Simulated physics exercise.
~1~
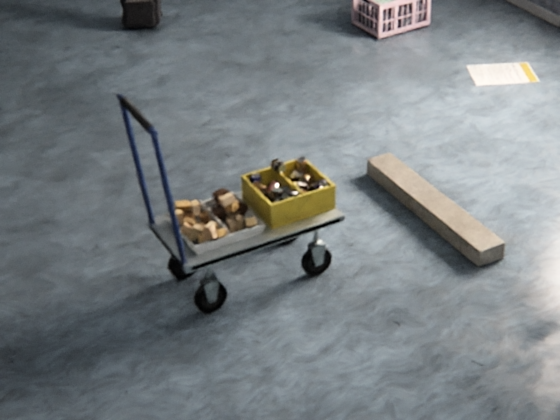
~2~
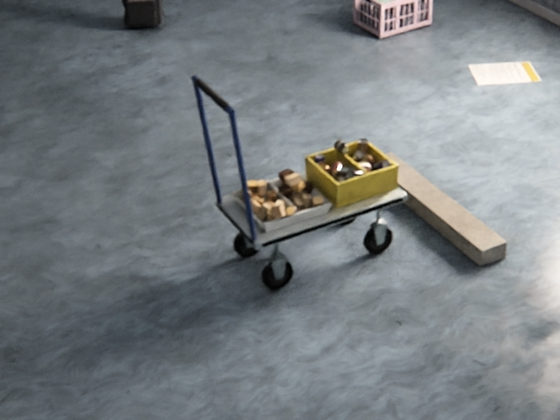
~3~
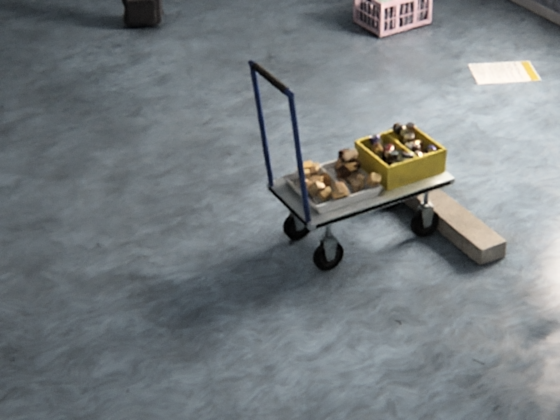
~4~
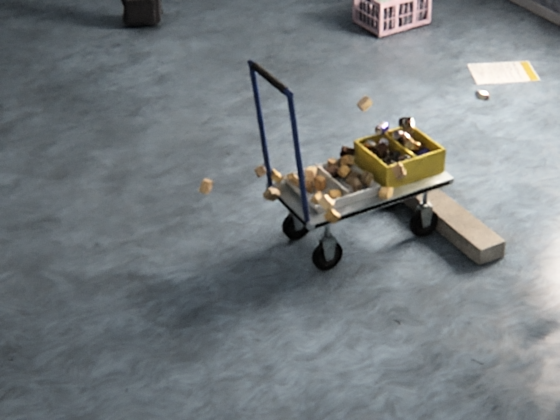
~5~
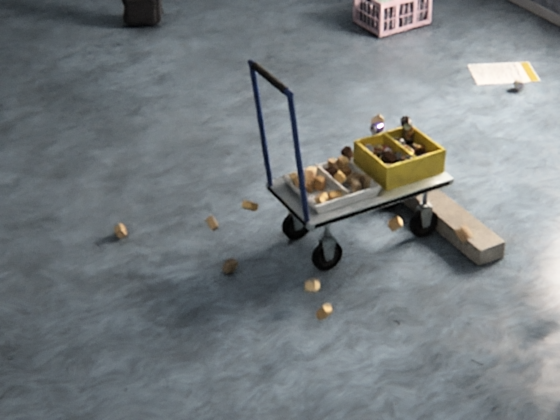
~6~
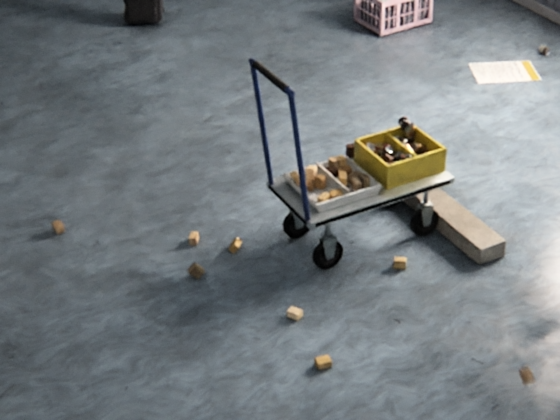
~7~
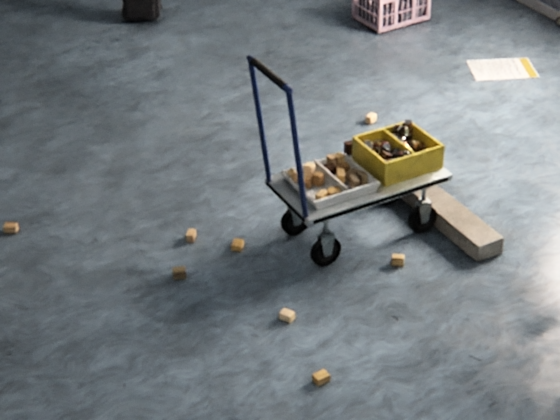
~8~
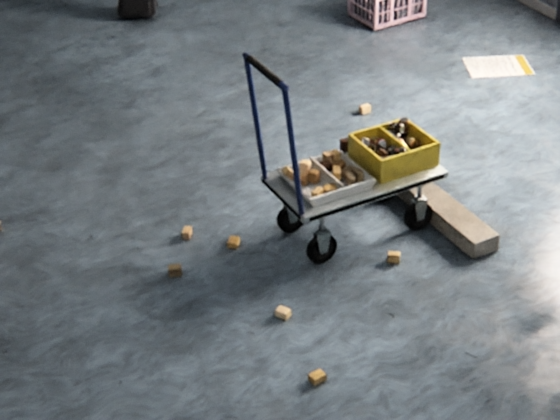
A flat trolley with a blue-framed handle rolls to the right across a grey floor, carrying a white tub of wooden blocks and a yellow tub of small cans. Its front wheels meet a long kerb and it stops short without tipping. At once blocks jump from the white tub, flying out on several sides, and a can or so leaves the yellow tub toward the upper right. The loose blocks drop and tumble over the floor, some rolling far to the left. At the end the trolley stands upright against the kerb, both tubs still in place and partly filled, with blocks scattered around it.
